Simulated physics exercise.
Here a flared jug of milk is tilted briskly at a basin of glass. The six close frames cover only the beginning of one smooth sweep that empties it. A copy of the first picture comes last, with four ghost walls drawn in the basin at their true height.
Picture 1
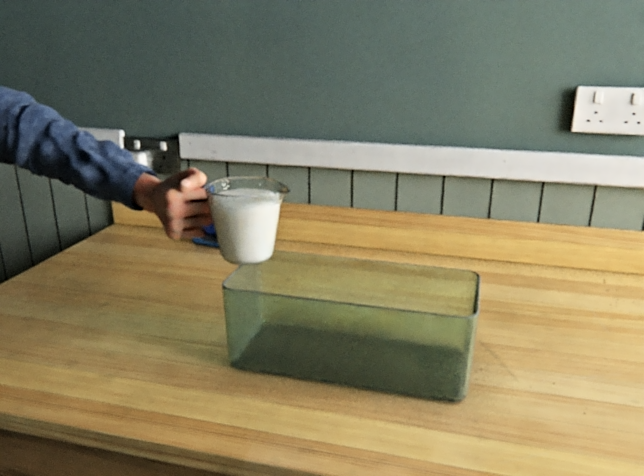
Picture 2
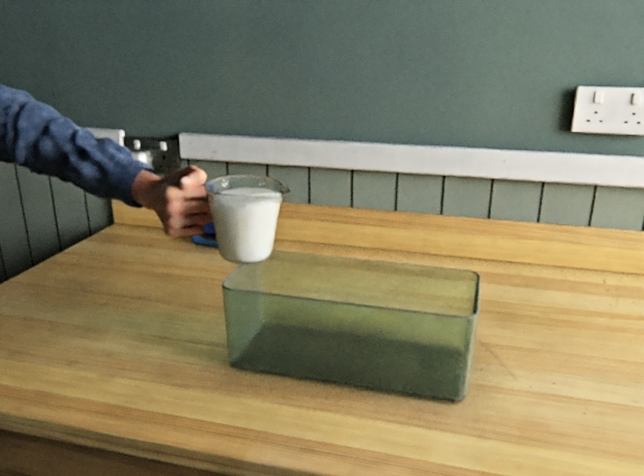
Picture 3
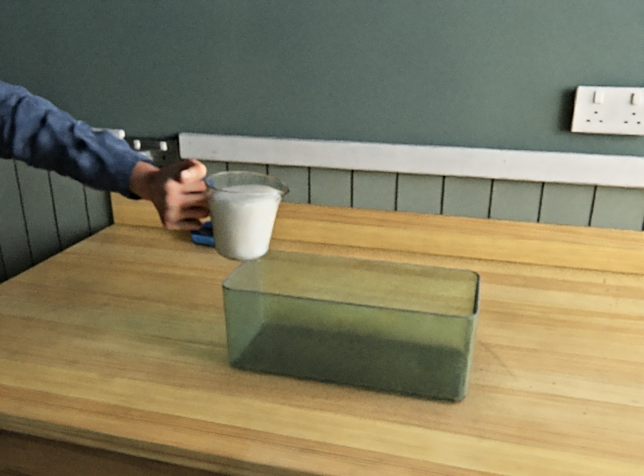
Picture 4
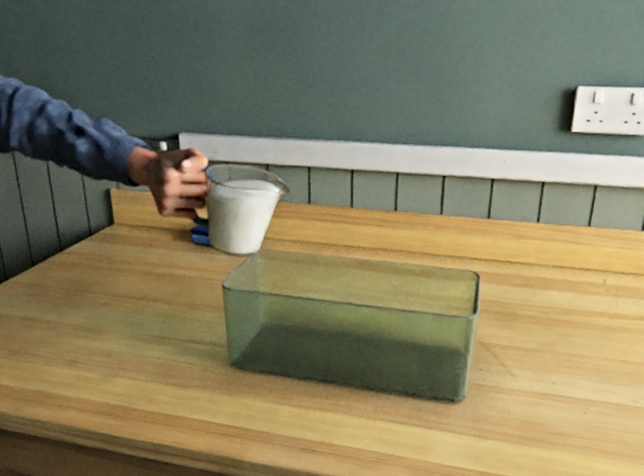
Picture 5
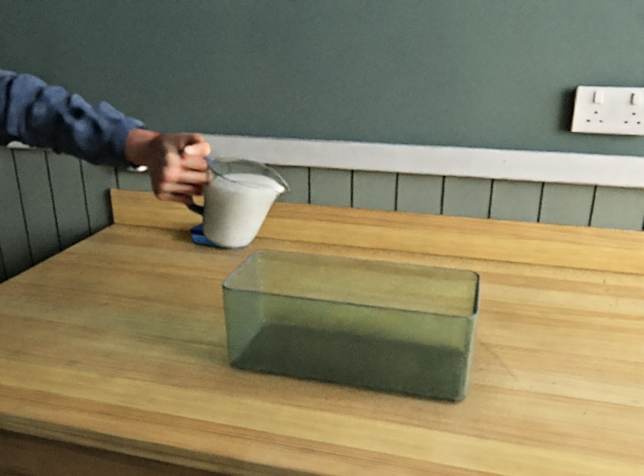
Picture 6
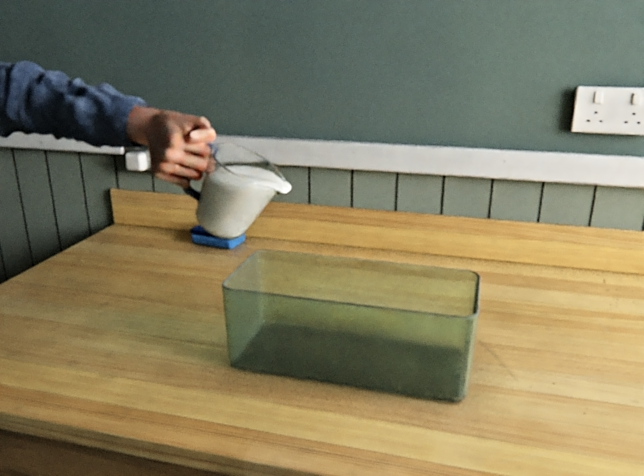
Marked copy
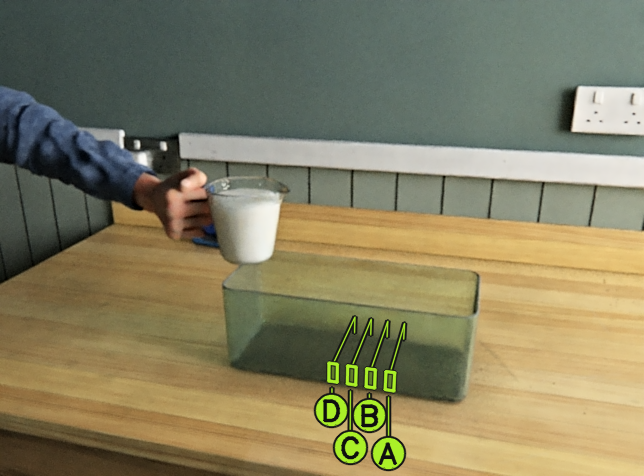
On a wooden table against a green wall, a hand holds a clear jug of milk upright near a rectangular glass basin, then tilts it to the right until the milk reaches the lip, revealing a blue object behind.
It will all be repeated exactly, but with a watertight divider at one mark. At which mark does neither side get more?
The best slot is C.
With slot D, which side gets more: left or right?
The right side.
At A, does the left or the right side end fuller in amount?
The left side.
On the marked copy, A at (388, 397); B at (369, 393); C at (350, 391); D at (331, 388).
If A is chosen, about 83 % ends left of the wall and 13 % right of it; 4 % is lost outside.
If B is chosen, about 86 % ends left of the wall and 11 % right of it; 3 % is lost outside.
If C is chosen, about 48 % ends left of the wall and 50 % right of it.
If D is chosen, about 17 % ends left of the wall and 82 % right of it.
